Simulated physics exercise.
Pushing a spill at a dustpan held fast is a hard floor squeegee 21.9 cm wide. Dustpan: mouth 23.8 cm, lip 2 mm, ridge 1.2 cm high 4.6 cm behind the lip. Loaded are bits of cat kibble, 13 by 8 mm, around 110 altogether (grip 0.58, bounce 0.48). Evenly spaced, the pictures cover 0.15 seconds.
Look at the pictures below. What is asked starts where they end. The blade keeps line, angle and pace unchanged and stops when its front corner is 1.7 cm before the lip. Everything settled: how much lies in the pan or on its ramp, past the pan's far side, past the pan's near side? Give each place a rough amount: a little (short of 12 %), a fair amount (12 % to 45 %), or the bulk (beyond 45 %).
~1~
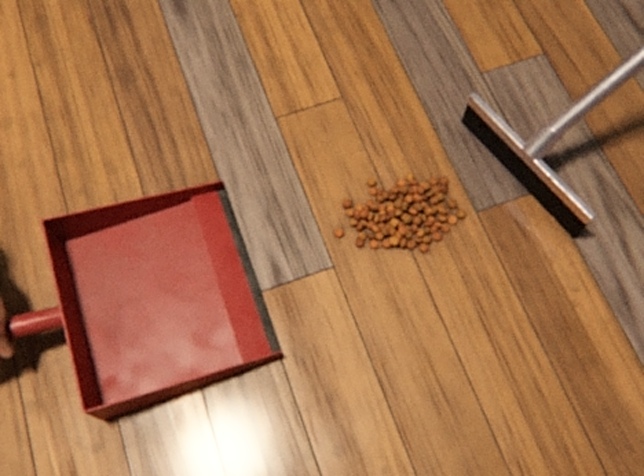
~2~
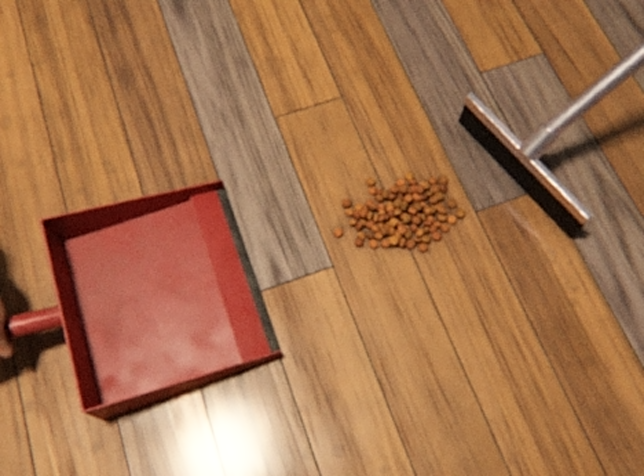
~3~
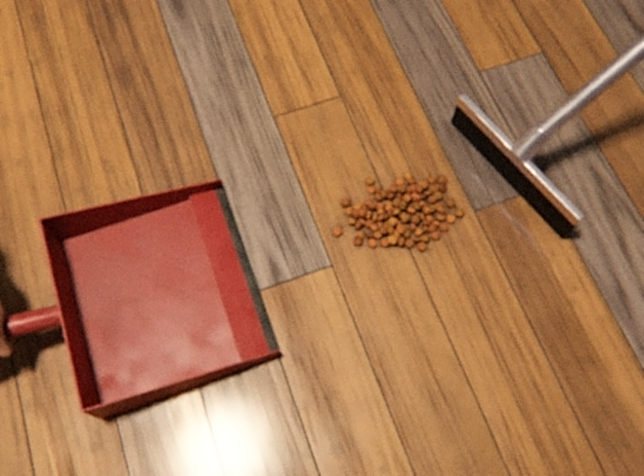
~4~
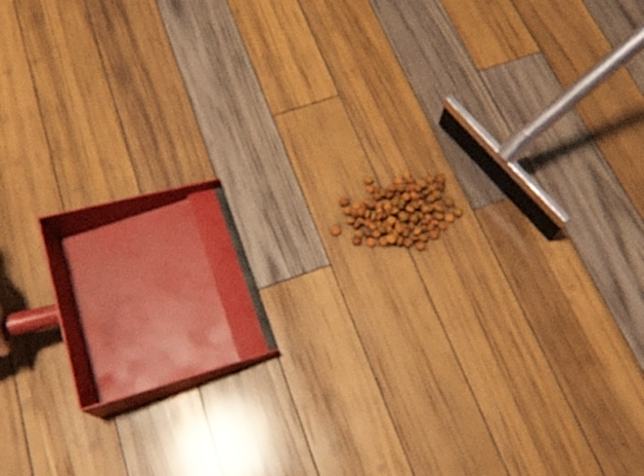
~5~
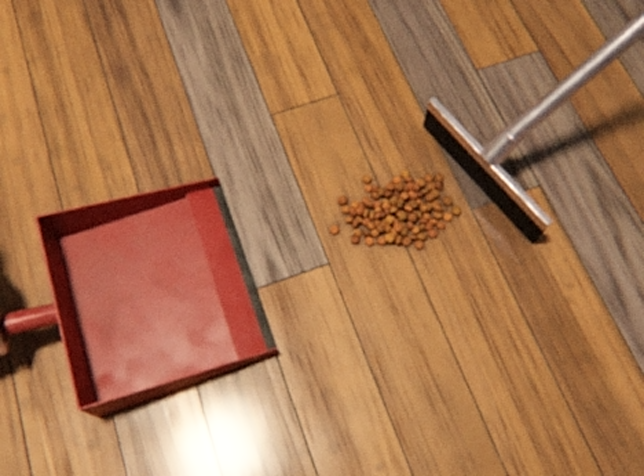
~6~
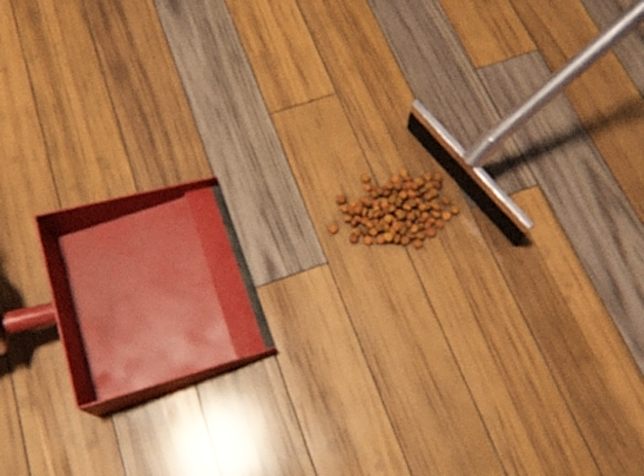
Pan: A little; far side: A little; near side: A little.
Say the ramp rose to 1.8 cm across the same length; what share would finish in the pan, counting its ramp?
Close to 5 per cent then.
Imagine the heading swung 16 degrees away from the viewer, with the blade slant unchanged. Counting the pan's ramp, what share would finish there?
I'd expect close to 0 percent.
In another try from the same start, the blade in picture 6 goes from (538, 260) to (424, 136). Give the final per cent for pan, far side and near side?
That ends as pan 25, far 0, and near 30.
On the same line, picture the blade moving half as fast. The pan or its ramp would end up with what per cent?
Share: Close to 5 %.
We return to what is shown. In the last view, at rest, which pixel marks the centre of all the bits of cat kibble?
When it all comes to rest, the middle is near (268, 263).
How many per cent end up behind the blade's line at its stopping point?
5 %.
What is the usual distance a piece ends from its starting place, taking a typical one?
I'd say near 18 cm.
Then, 0.18 s after the last picture, middle of the blade 17 cm from the lip; 0 % over the lip, far side 0 %, near side 0 %.
Then, 0.30 s after the last picture, middle of the blade 8 cm from the lip; 0 % over the lip, far side 0 %, near side 0 %.
Then, 0.55 s after the last picture, middle of the blade 5 cm from the lip; 5 % over the lip, far side 0 %, near side 5 %.
In the end, pan 5 %, far side 0 %, near side 5 %, in front of the lip or behind the blade 90 %.
